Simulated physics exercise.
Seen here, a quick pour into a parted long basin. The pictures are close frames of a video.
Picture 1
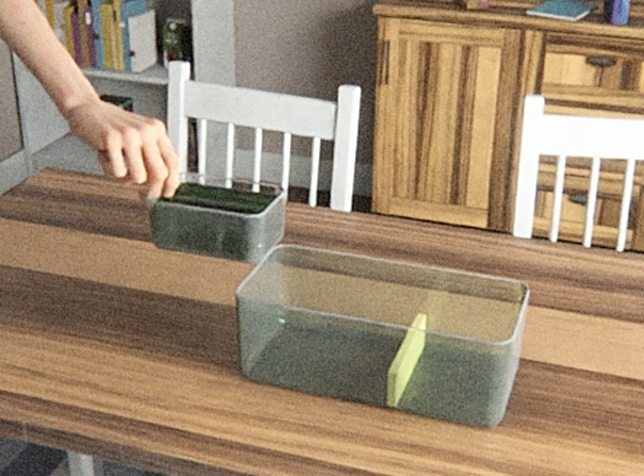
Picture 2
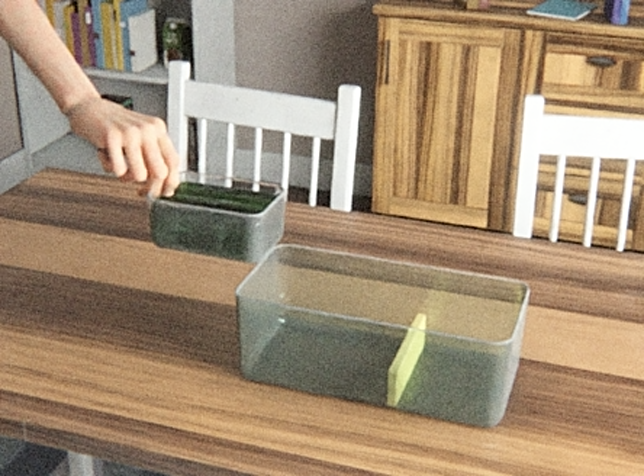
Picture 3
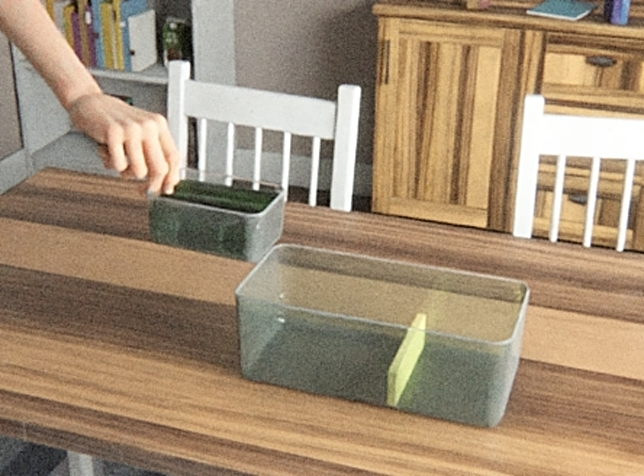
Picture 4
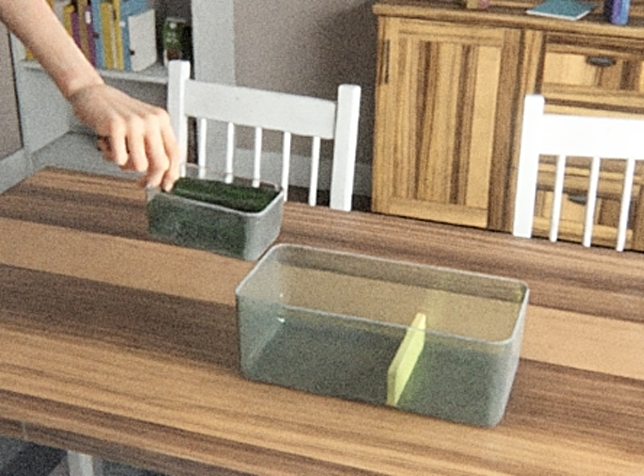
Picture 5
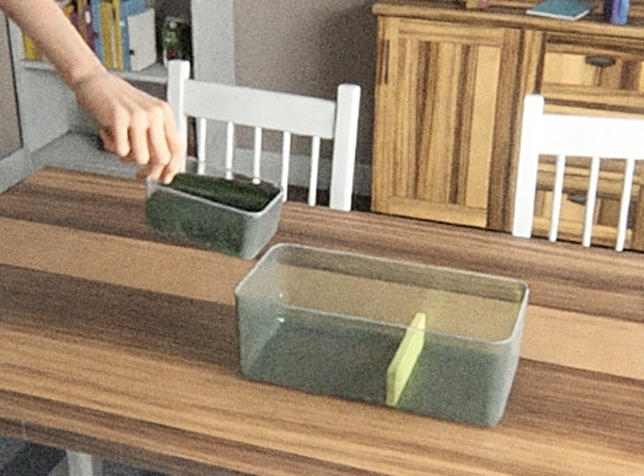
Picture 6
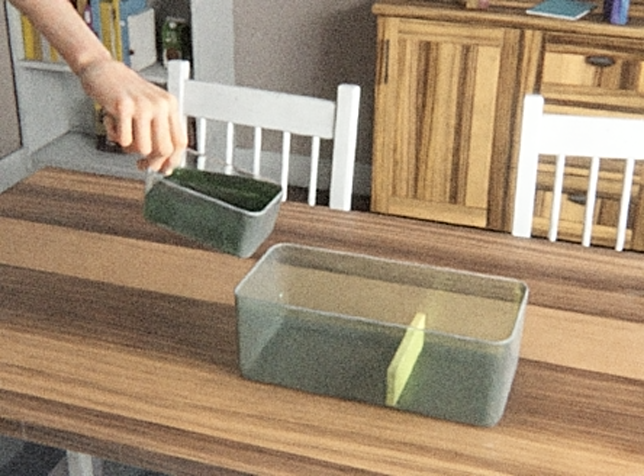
A small clear container of dark green contents, held by a hand at its left end, tilts gradually with its right side lower, behind and left of a larger clear basin with a yellow-green divider on a wooden table.
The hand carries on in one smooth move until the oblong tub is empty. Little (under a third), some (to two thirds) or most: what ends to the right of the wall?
It comes to less than a third.
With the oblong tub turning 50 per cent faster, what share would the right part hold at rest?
Near 10 %.
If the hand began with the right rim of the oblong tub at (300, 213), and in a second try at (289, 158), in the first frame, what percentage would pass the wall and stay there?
About 10 and 25 per cent.
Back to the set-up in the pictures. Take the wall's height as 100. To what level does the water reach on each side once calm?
Left about 50, right about 10.
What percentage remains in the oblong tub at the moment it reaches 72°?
Near 45 %.
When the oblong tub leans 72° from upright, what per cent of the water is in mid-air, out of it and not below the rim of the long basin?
Some 40 per cent.
A moment on, the oblong tub is tipped part way and 46 per cent is still to pour, 13 is left of the wall and 0 right of it.
Next, the oblong tub is tipped right over and 5 per cent is still to pour, 83 is left of the wall and 3 right of it.
Then the oblong tub is tipped right over and 0 per cent is still to pour, 90 is left of the wall and 7 right of it.
Later the oblong tub is tipped right over and 0 per cent is still to pour, 91 is left of the wall and 7 right of it.
In the end 91 per cent lies left of the wall, 7 right of it and 1 outside.
